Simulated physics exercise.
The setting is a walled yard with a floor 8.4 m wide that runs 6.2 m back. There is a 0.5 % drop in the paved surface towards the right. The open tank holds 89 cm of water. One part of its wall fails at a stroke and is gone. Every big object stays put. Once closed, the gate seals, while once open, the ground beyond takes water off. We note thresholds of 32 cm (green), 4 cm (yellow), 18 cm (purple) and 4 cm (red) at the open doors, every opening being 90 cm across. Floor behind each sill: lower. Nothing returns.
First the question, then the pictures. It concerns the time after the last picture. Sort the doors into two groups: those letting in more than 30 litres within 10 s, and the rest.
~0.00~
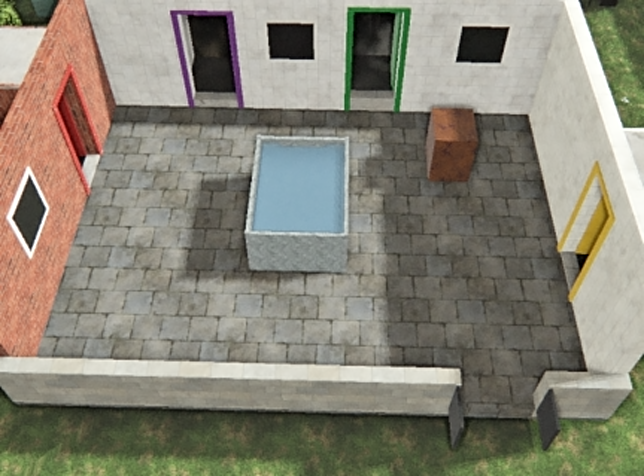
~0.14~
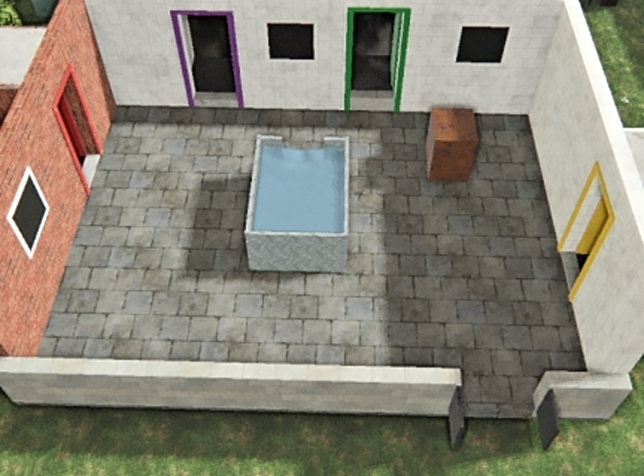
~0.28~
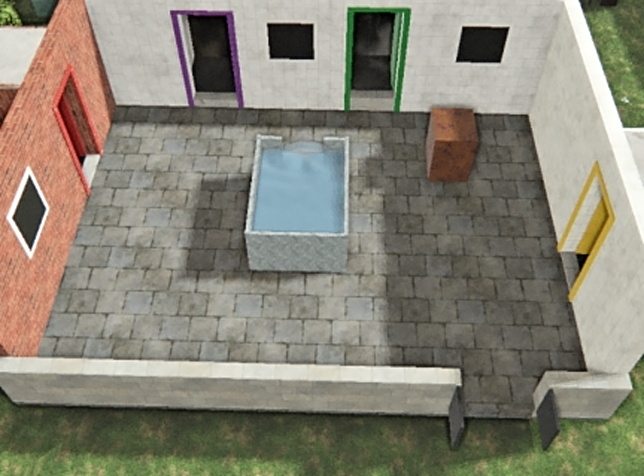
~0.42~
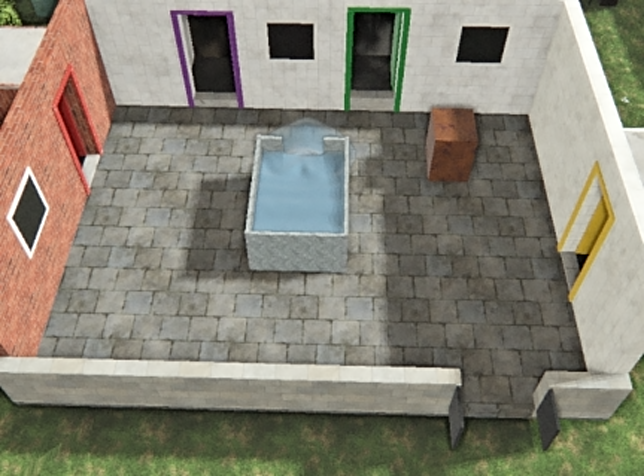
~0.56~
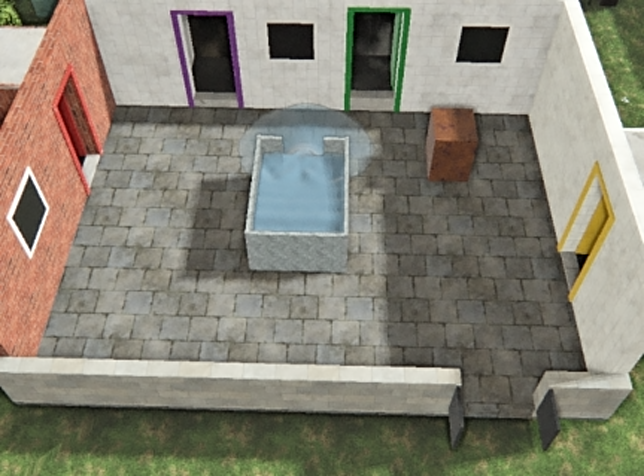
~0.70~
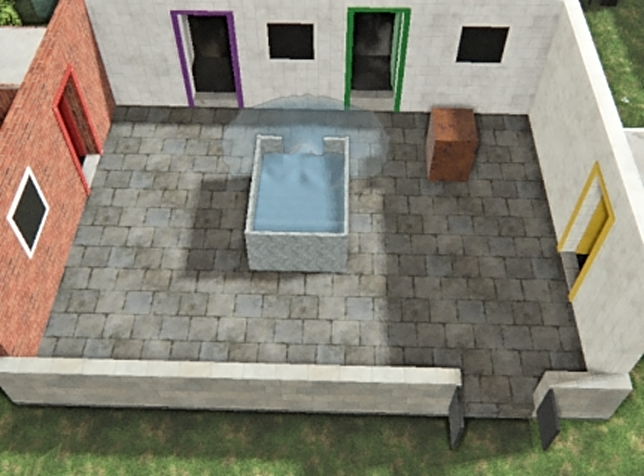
The green door goes with the rest; the yellow door goes with the rest; the purple door goes with the rest; the red door goes in the first group.
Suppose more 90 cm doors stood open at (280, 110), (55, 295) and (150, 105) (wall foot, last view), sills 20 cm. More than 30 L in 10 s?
Result in order - more than that, not enough, not enough.
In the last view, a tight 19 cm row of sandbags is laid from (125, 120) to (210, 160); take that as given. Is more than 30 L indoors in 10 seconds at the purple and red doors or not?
Result: Purple door inside the limit; red door inside the limit.
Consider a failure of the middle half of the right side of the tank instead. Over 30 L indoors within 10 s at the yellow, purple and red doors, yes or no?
Yellow: Exceeding the limit; purple: Within the limit; red: Within the limit.
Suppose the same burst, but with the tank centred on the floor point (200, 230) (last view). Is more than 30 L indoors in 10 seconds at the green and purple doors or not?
Green gets no more than that, purple gets more than that.
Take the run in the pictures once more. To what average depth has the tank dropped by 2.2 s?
About 48 cm.
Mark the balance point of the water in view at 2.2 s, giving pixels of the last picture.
(302, 176).
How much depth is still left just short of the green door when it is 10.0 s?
6.0 cm.
After 1.4 s water covers 15 % of the floor and is deepest (43 cm) near (309, 111); green door 28 cm at the sill, 0 L in, yellow door not reached, purple door 18 cm at the sill, 0 L in, red door not reached.
After 2.2 s water covers 25 % of the floor and is deepest (37 cm) near (301, 111); green door 23 cm at the sill, 0 L in, yellow door not reached, purple door 16 cm at the sill, 1 L in, red door not reached.
After 3.5 s water covers 40 % of the floor and is deepest (28 cm) near (301, 111); green door 17 cm at the sill, 0 L in, yellow door 2 cm at the sill, 0 L in, purple door 11 cm at the sill, 1 L in, red door 11 cm at the sill, 14 L in.
After 6.0 s water covers 75 % of the floor and is deepest (17 cm) near (301, 111); green door 10 cm at the sill, 0 L in, yellow door 4 cm at the sill, 0 L in, purple door 7 cm at the sill, 2 L in, red door 8 cm at the sill, 51 L in.
After 10.0 s water covers 95 % of the floor and is deepest (10 cm) near (341, 388); green door 6 cm at the sill, 0 L in, yellow door 4 cm at the sill, 0 L in, purple door 4 cm at the sill, 2 L in, red door 5 cm at the sill, 68 L in.
